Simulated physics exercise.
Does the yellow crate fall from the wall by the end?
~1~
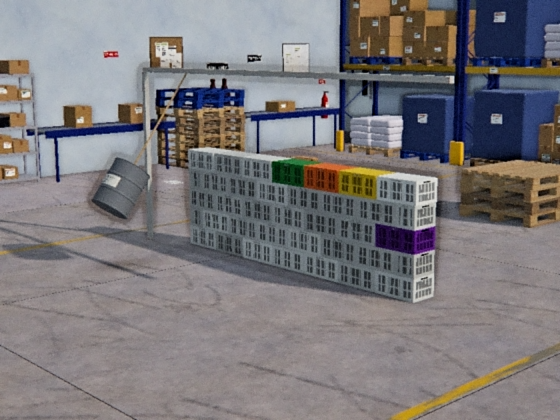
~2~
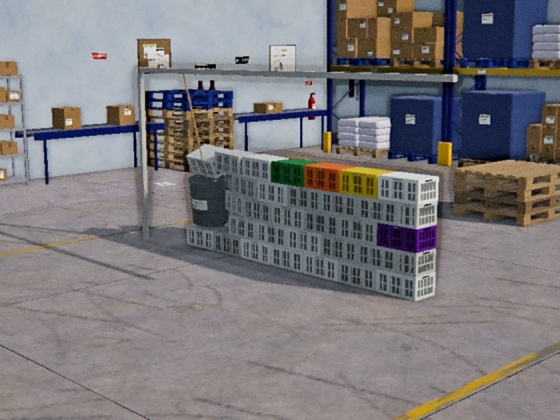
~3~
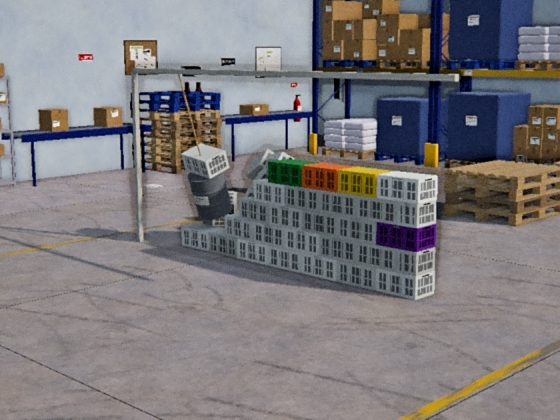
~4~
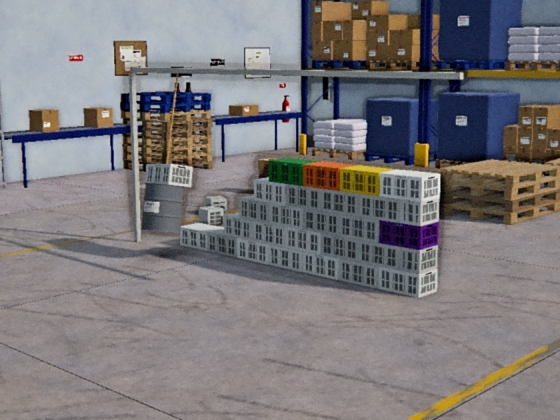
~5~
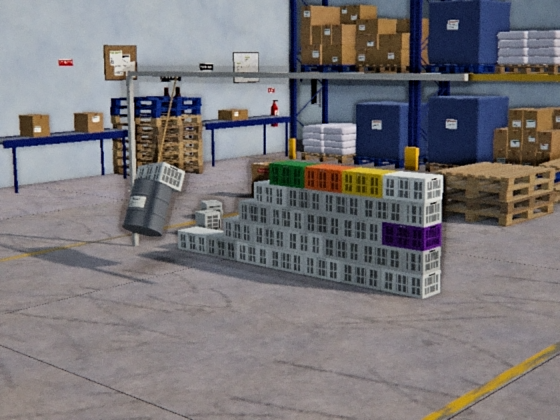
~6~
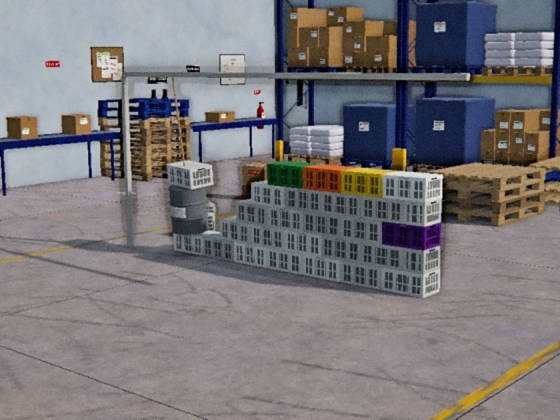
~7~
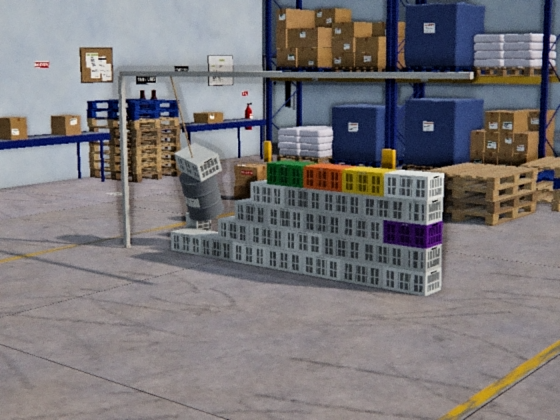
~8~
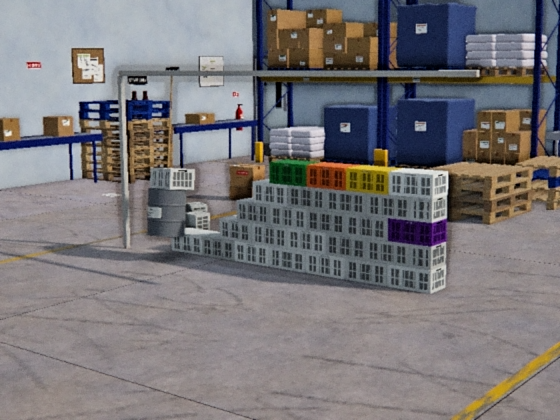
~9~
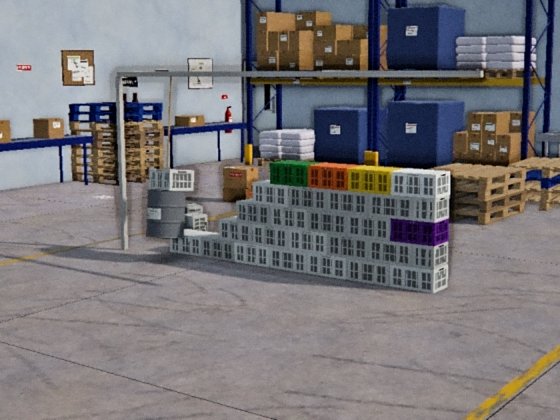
No, the yellow crate stays up in its place on the top row of the wall.
In a warehouse, a hanging drum swings in from the left and strikes the left end of a crate wall, knocking several crates loose. It swings back and forth with a crate resting on it, while the yellow, orange, green and purple crates stay in place.
